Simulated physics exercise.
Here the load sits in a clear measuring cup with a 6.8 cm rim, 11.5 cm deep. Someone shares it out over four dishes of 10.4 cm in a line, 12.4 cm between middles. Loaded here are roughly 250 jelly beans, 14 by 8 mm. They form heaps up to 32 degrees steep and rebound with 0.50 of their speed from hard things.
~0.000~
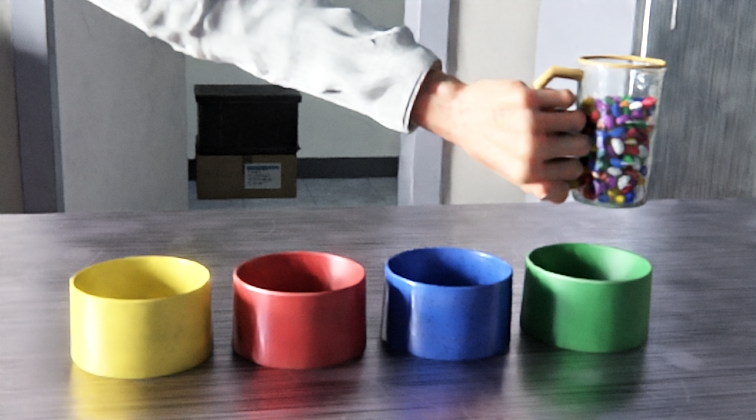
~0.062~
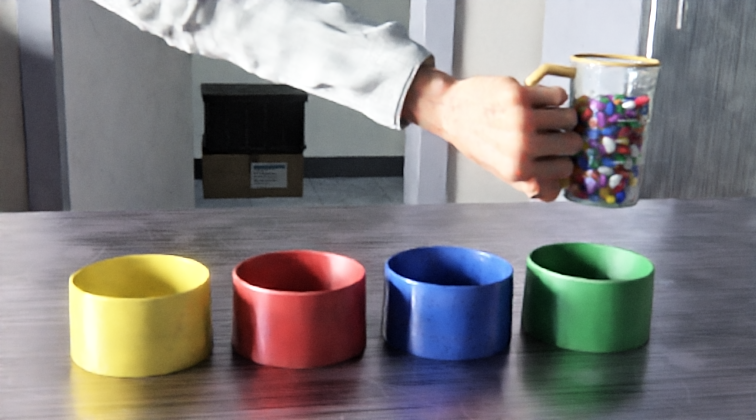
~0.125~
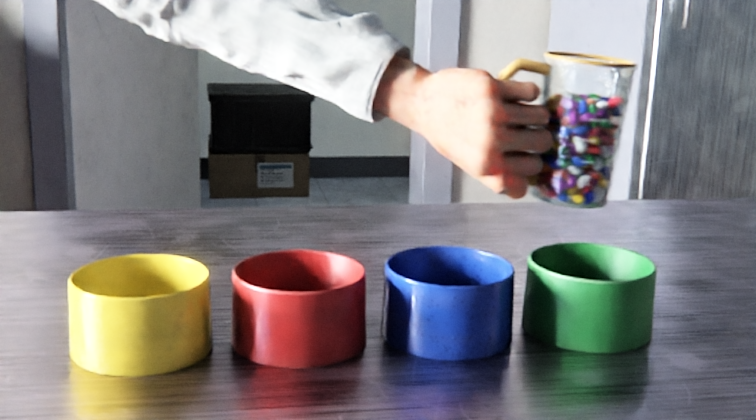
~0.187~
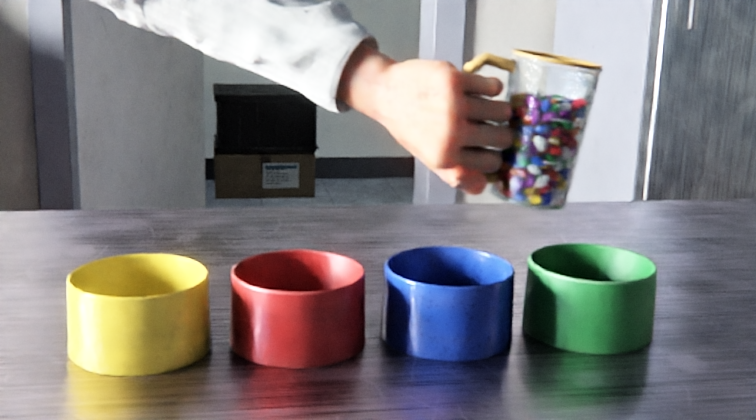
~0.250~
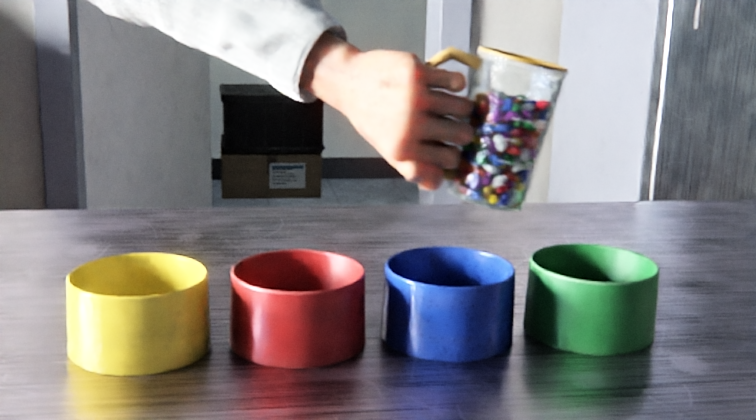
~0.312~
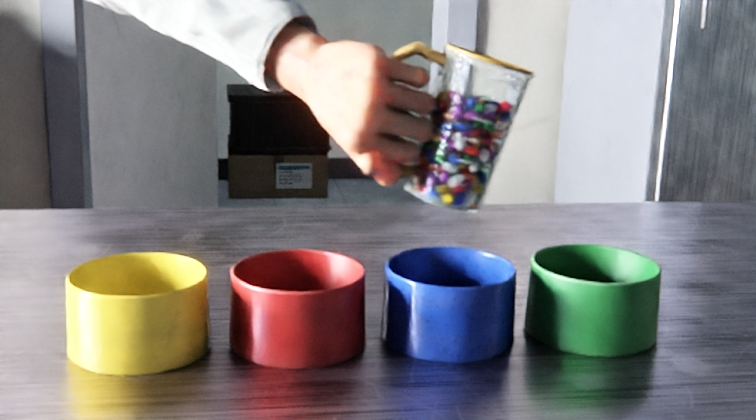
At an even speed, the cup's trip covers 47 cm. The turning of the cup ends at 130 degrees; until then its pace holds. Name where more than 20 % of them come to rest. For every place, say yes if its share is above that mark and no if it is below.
Red: No, blue: No, green: No, yellow: Yes, counter: No.
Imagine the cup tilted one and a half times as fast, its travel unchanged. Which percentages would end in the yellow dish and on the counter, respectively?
Then: Yellow 100; counter 0.
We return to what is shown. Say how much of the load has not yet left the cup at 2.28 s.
Roughly 0 %.
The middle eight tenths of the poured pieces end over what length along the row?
The stretch is around 6 cm long.
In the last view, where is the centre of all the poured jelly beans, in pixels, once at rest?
Somewhere near (140, 317) in the last picture.
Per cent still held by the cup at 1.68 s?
That would be some 95 per cent.
After 1.13 s, tilt 69 degrees; cup holds 100 %.
Then, at 1.68 s, tilt 105 degrees; cup holds 95 %, yellow 5 %.
After 2.28 s, tilt 130 degrees; cup holds 0 %, yellow 100 %.
By 2.6 s all is still; red 0 %, blue 0 %, green 0 %, yellow 100 %, counter 0 %.
